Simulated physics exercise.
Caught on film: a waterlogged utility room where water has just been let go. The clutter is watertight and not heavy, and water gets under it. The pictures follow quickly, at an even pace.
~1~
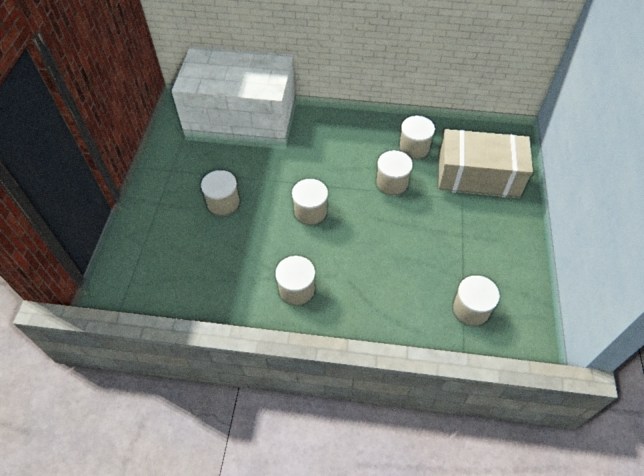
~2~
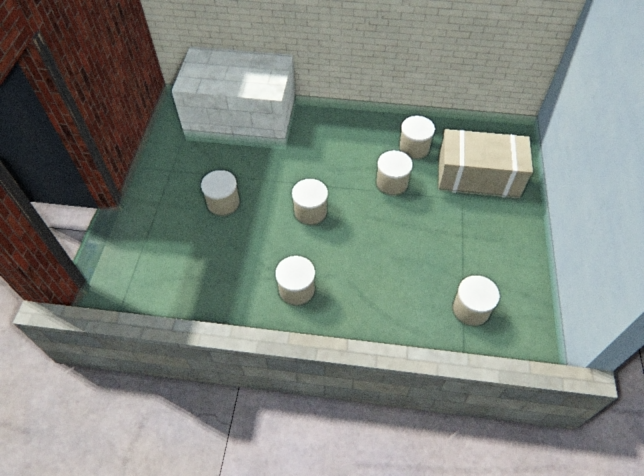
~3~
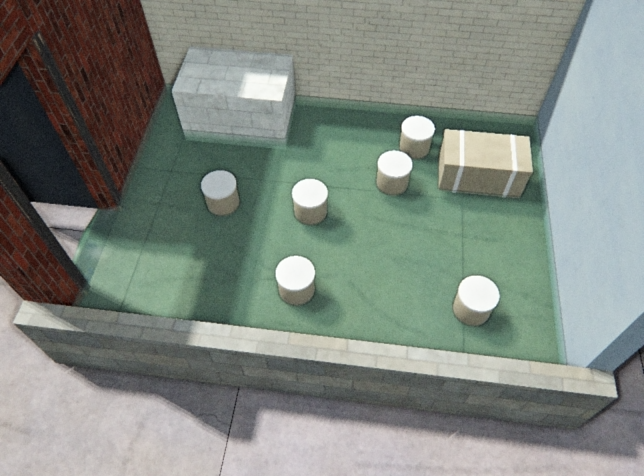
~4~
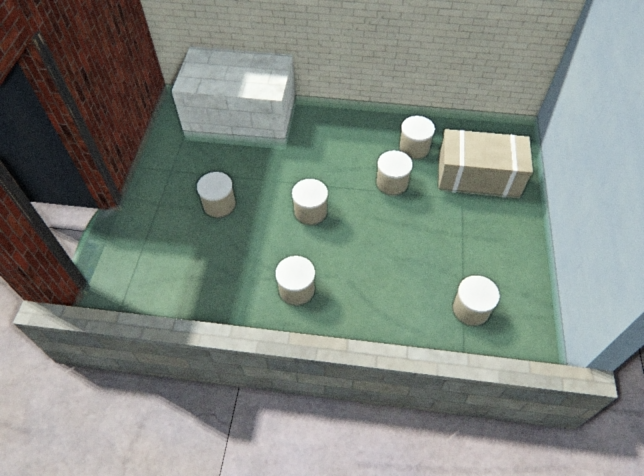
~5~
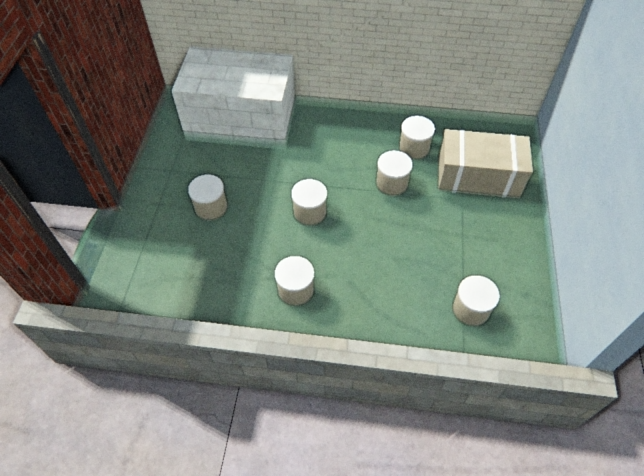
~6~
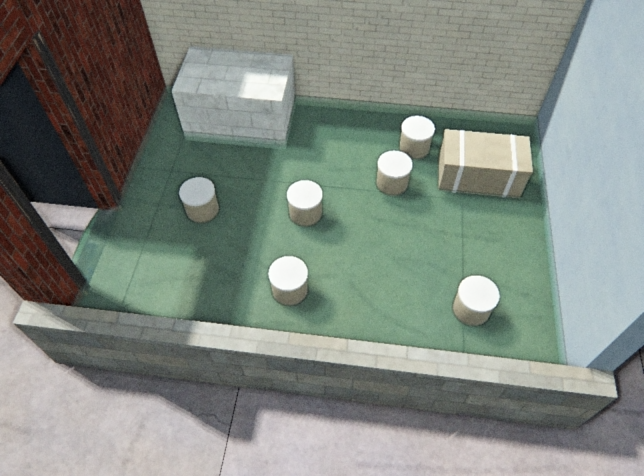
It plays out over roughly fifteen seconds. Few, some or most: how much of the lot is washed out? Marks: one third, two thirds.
Share: From one to two thirds.
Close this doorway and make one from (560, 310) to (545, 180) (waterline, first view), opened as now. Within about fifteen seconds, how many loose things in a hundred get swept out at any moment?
I make it 90 per cent.
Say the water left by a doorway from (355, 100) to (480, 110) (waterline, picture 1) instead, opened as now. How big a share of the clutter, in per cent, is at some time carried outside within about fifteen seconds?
Close to 70 %.
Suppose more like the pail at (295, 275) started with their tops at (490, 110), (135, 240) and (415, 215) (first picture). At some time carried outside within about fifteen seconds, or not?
One after the other: Still in, gone, no.
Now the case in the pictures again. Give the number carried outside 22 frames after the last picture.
The number is 3.
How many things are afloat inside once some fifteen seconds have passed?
4 of them.
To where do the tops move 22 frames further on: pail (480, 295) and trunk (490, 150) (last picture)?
At about (411, 297) and (454, 161).
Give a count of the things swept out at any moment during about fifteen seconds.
It comes to 3.
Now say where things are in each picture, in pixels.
In the first picture, a pail at (219, 184) floats; a pail at (295, 273), afloat; 0 of 7 have shifted.
In the second picture, a pail at (219, 184), afloat; a pail at (295, 273) floats; 0 of 7 have shifted.
In the third picture, a pail at (219, 184) floats; a pail at (295, 273), afloat; 0 of 7 have shifted.
In the fourth picture, a pail at (215, 185) floats, close to its start; a pail at (295, 273) floats; 0 of 7 have shifted.
In the fifth picture, a pail at (206, 188) floats, close to its start; a pail at (294, 273) floats; 1 of 7 have shifted.
In the sixth picture, a pail at (197, 191), afloat, close to its start; a pail at (288, 273) floats, close to its start; 2 of 7 have shifted.
A moment on, 0 of 7 are out; 7 afloat.
Next, 1 of 7 are out; 6 afloat.
Later, 3 of 7 are out; 4 afloat.
In the end, 3 of 7 are out; 4 afloat.
